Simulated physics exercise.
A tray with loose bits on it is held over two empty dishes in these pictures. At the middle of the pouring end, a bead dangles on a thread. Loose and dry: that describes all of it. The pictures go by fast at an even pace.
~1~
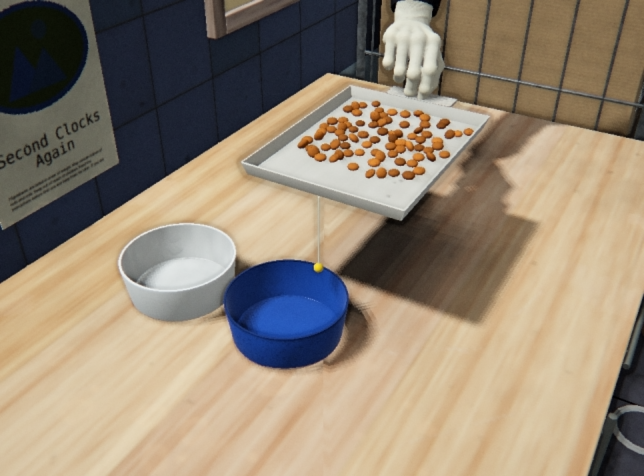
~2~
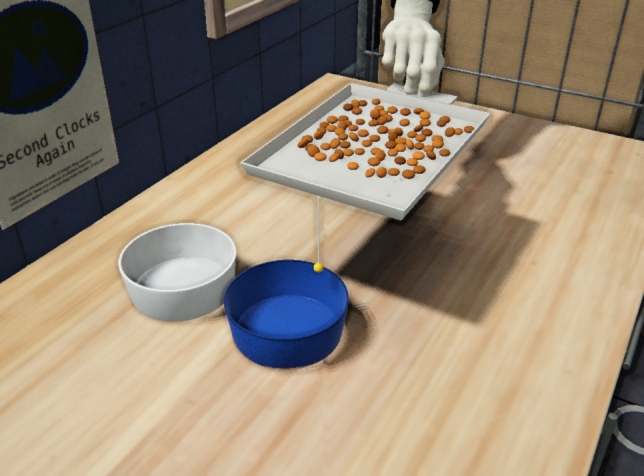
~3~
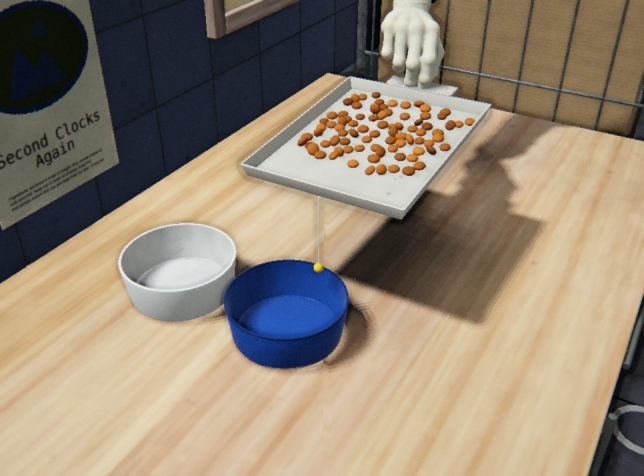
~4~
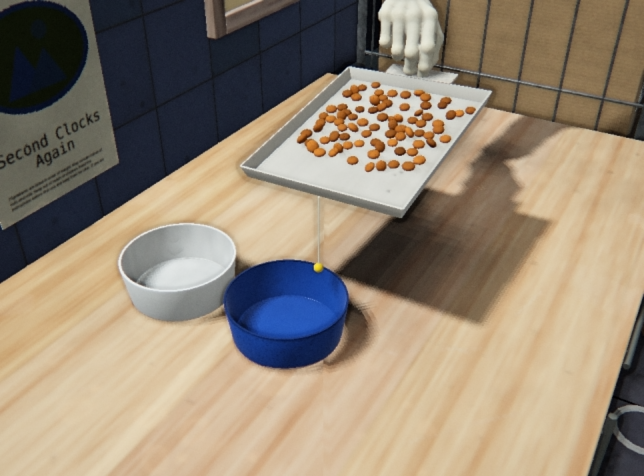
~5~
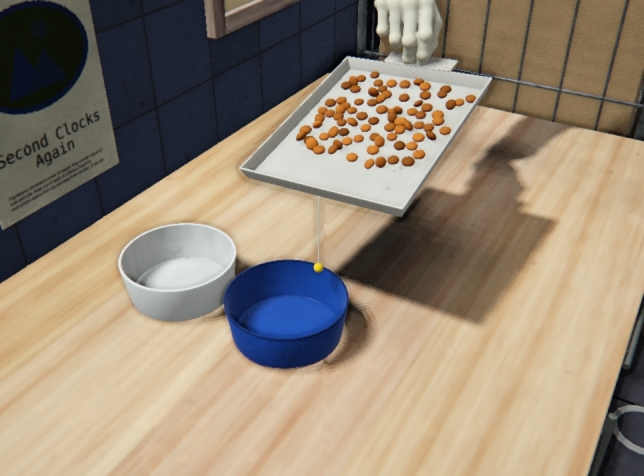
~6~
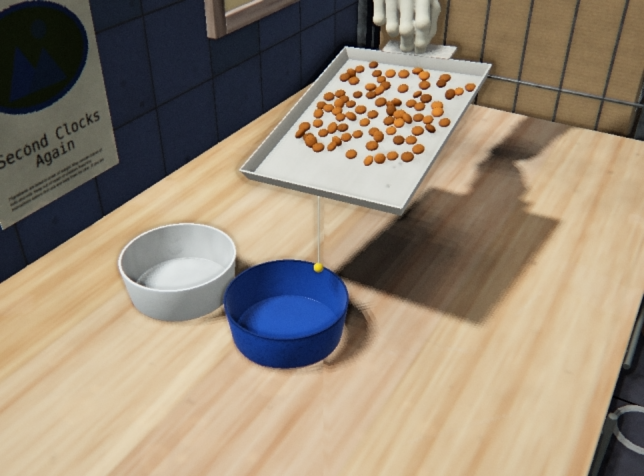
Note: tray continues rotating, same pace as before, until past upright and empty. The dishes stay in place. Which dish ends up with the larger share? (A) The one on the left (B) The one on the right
Answer: B.
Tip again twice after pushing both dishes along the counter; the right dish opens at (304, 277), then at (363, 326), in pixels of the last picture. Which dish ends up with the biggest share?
Try 1 - the dish at right; try 2 - the dish at left.
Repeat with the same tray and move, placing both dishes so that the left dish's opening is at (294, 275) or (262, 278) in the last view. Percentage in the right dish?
In order, 0 % and 0 %.
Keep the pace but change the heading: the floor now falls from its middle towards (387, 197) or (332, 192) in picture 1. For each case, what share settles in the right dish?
First heading roughly 0 %, second roughly 70 %.
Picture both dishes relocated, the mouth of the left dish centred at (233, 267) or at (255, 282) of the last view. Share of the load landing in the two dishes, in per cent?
Close to 90 in a hundred, followed by close to 90 in a hundred.
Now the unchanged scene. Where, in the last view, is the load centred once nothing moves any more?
Once it all stops, the middle lies near (262, 318).
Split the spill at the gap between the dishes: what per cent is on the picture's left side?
About 10 per cent.
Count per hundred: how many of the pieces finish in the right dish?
Close to 60 per cent.
Soon after the last picture, tray tipped steeply; most on the tray; a stray few in the right dish; about a quarter in the air.
A little later, tray tipped right over; a small part on the tray; about a third in the right dish; a small part in the left dish; a small part outside both; about a quarter in the air.
Later still, tray tipped past a quarter turn; about two thirds in the right dish; about a quarter in the left dish; about a quarter outside both.
At rest, tray tipped past a quarter turn; about two thirds in the right dish; about a quarter in the left dish; about a quarter outside both.
